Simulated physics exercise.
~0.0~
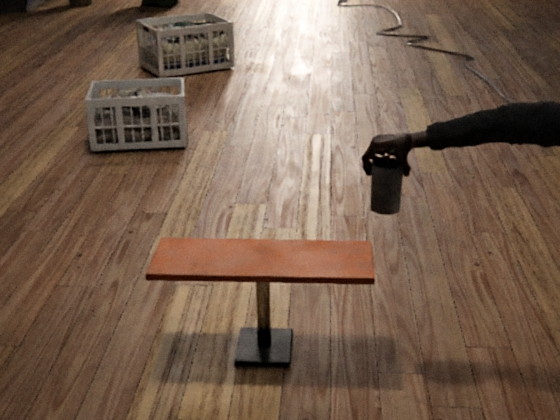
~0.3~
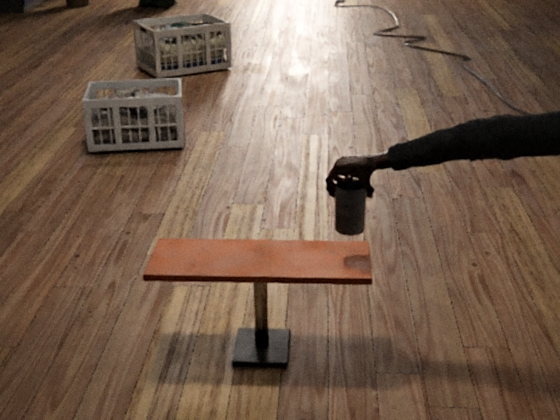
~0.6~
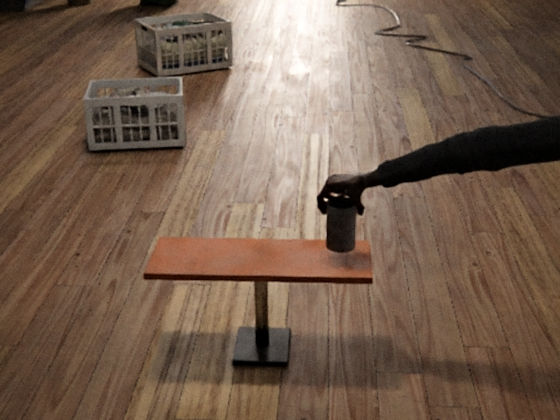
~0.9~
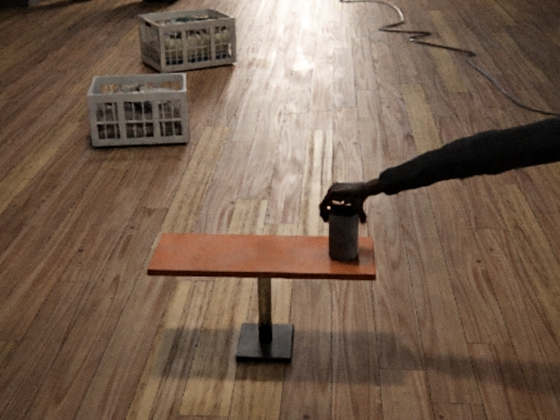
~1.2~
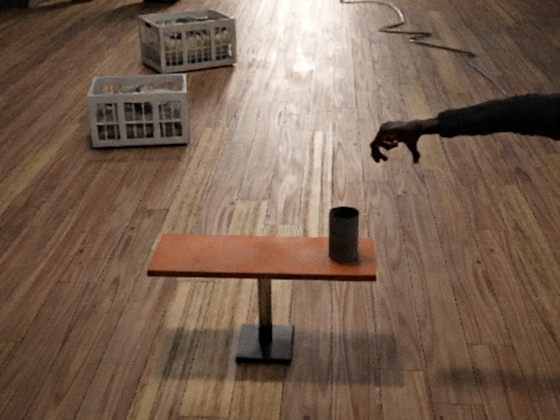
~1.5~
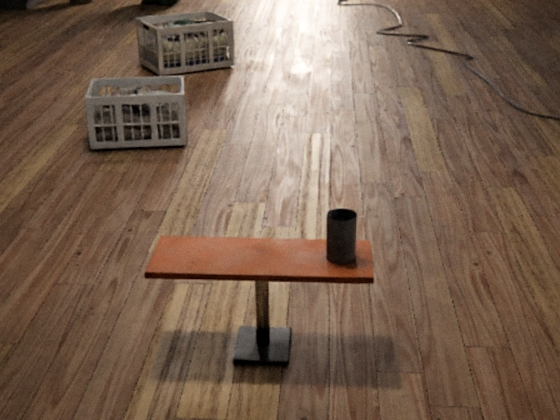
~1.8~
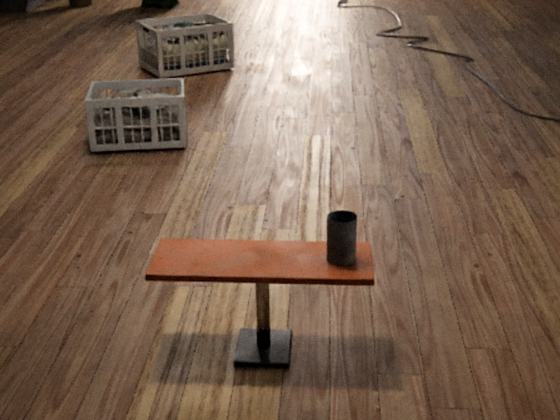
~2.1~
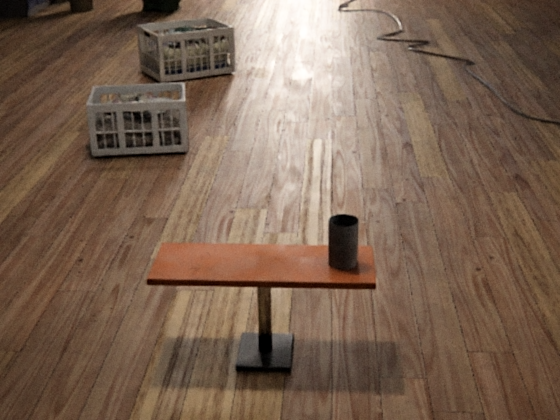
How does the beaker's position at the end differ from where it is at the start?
At the start the beaker is held in the air just beyond the right end of the orange side table. At the end it is lower and slightly further left, standing upright on the right end of the tabletop.
